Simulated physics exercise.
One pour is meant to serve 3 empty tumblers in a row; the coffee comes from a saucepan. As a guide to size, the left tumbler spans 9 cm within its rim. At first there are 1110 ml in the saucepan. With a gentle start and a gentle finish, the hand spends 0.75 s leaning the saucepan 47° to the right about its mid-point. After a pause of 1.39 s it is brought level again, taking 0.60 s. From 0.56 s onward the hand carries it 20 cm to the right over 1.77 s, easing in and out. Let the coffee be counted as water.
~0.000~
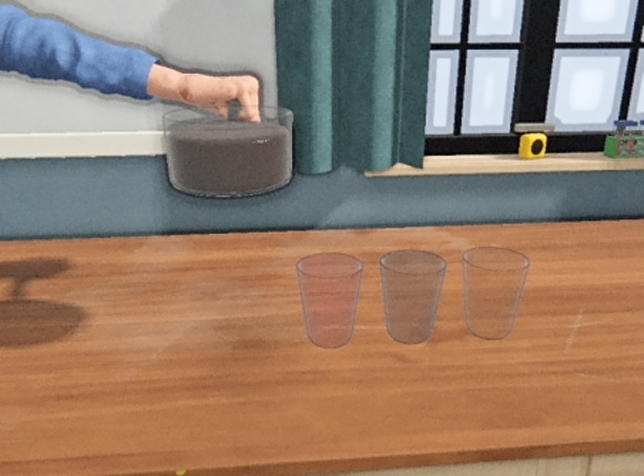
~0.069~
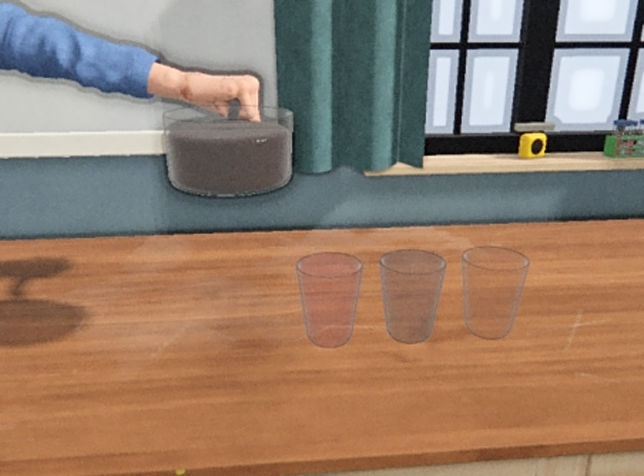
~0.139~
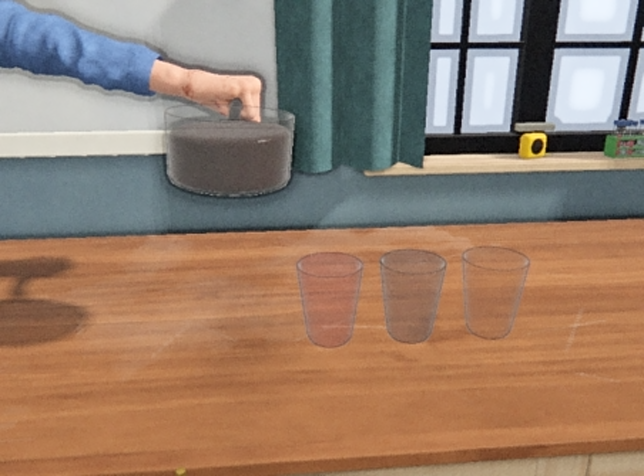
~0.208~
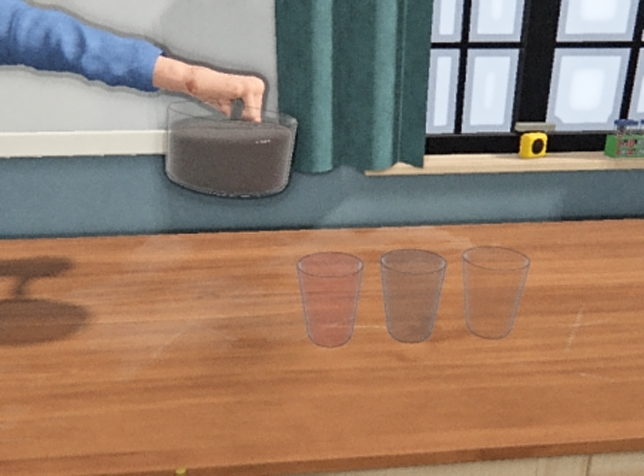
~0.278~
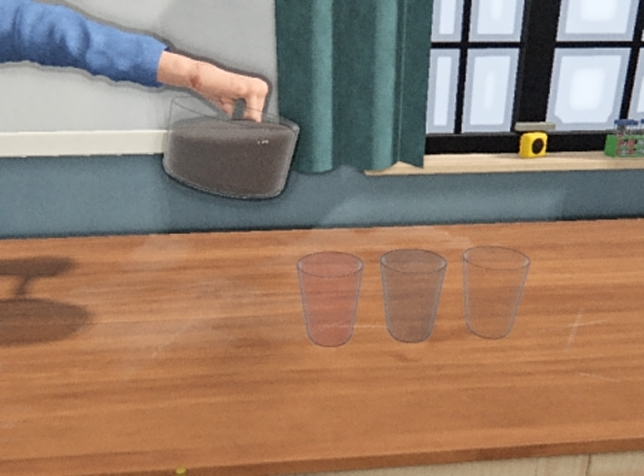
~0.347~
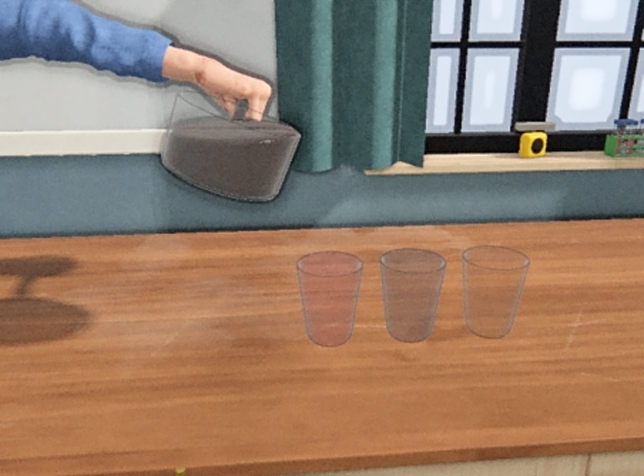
Hand in blue sleeve slowly tilting a clear pan of dark liquid to the right, above three glasses on a wooden counter.
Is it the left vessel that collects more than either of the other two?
No, the middle one does.
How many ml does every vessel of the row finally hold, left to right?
You'd see around 70 ml on the left, around 180 ml in the middle and around 10 ml on the right.
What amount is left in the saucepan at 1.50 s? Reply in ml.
I'd say some 490 ml remain at that point.
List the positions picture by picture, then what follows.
In the first frame, it leans 0°; its right rim is at (291, 114); the coffee meets the walls at (168, 132) and (289, 129); the left tumbler's rim runs from (297, 268) to (362, 265); the middle tumbler's rim runs from (381, 264) to (444, 262); the right tumbler's rim runs from (464, 261) to (526, 259).
In the second frame, it leans 1°; its right rim is at (291, 115); the coffee meets the walls at (169, 131) and (289, 129).
In the third frame, it leans 4°; its right rim is at (293, 118); the coffee meets the walls at (170, 131) and (290, 130).
In the fourth frame, it leans 8°; its right rim is at (295, 123); the coffee meets the walls at (170, 130) and (292, 130).
In the fifth frame, it leans 14°; its right rim is at (297, 129); the coffee meets the walls at (171, 131) and (295, 130).
In the sixth frame, it leans 21°; its right rim is at (299, 137); the coffee meets the walls at (170, 131) and (298, 131).
By 1.01 s the tilt is 47° and from the left they hold 70 ml, 5 ml, 0 ml, the saucepan 620 ml, and 245 ml is on the work surface.
By 1.50 s the tilt is 47° and from the left they hold 70 ml, 120 ml, 0 ml, the saucepan 490 ml, and 395 ml is on the work surface.
By 2.01 s the tilt is 47° and from the left they hold 70 ml, 180 ml, 0 ml, the saucepan 425 ml, and 415 ml is on the work surface.
By 2.56 s the tilt is 10° and from the left they hold 70 ml, 180 ml, 10 ml, the saucepan 405 ml, and 450 ml is on the work surface.
At rest from the left they hold 70 ml, 180 ml, 10 ml, the saucepan 405 ml, and 450 ml is on the work surface.
